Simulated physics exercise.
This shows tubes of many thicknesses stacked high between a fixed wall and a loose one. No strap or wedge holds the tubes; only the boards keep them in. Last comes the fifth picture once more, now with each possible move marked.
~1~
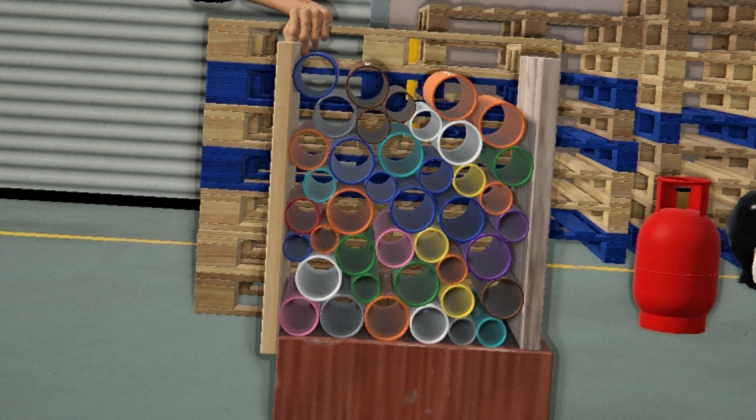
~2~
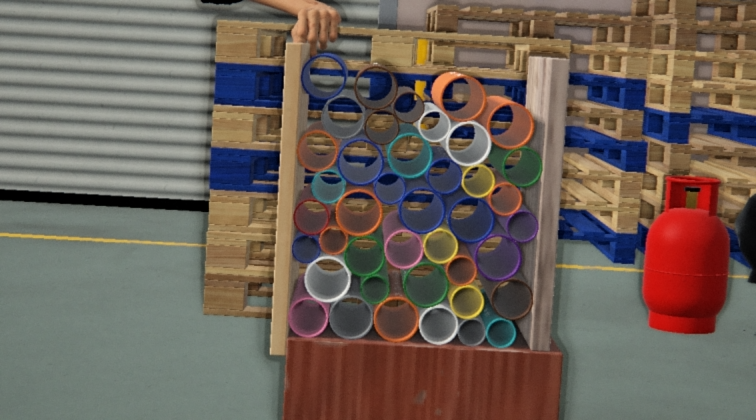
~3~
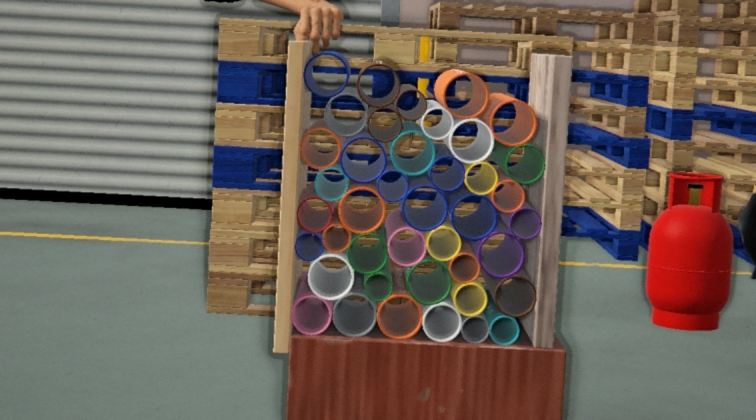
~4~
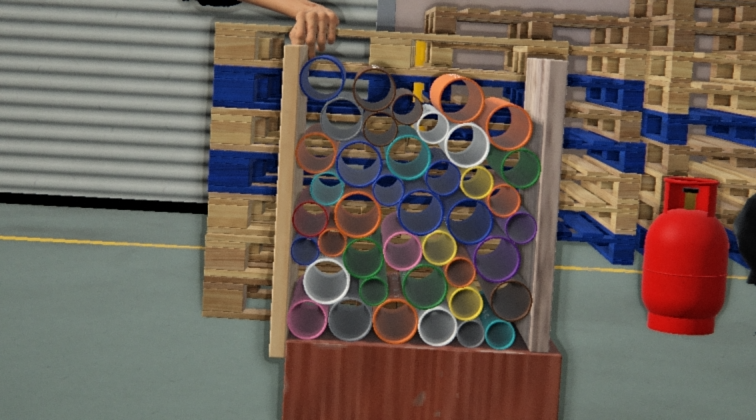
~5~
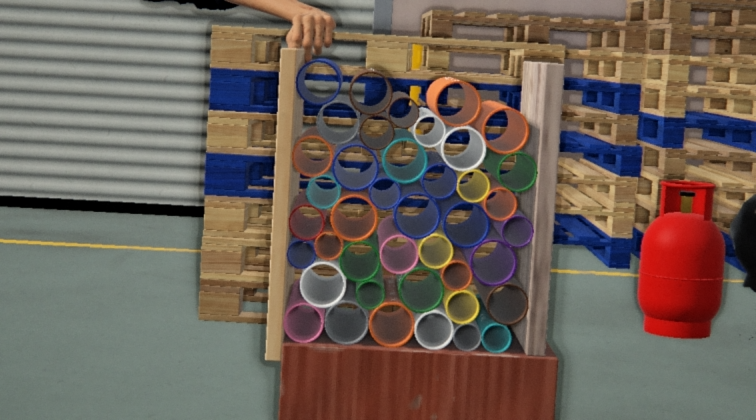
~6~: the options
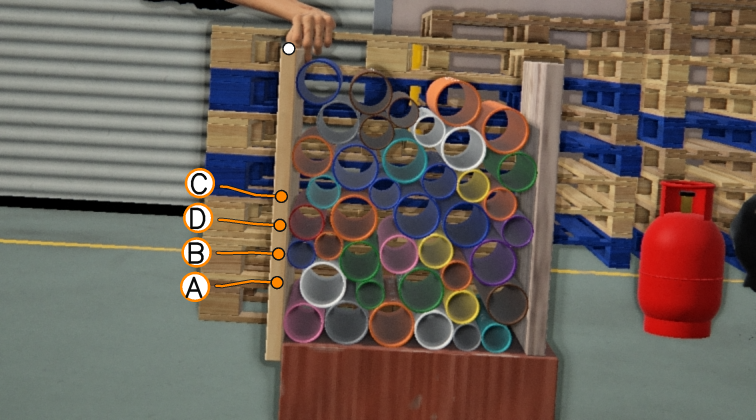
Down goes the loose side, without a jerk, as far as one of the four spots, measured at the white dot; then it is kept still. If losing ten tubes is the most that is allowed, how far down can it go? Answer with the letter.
It can be let down to B.
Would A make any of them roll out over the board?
Yes.
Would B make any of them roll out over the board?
At B: Yes.
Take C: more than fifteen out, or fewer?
Fewer than fifteen.
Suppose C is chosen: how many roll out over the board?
At C the number is four.
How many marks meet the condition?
Three of them.
On the marked copy, A at (277, 282); B at (279, 254); C at (281, 197); D at (280, 225); the white dot at (289, 49).
Following B. Soon after the start, top of the board (293, 136).
Later, top of the board (288, 230).
In the end, top of the board (287, 253), eight out over the board.
As for the rest, A more than ten out over the board; C about four out over the board; D about four out over the board.
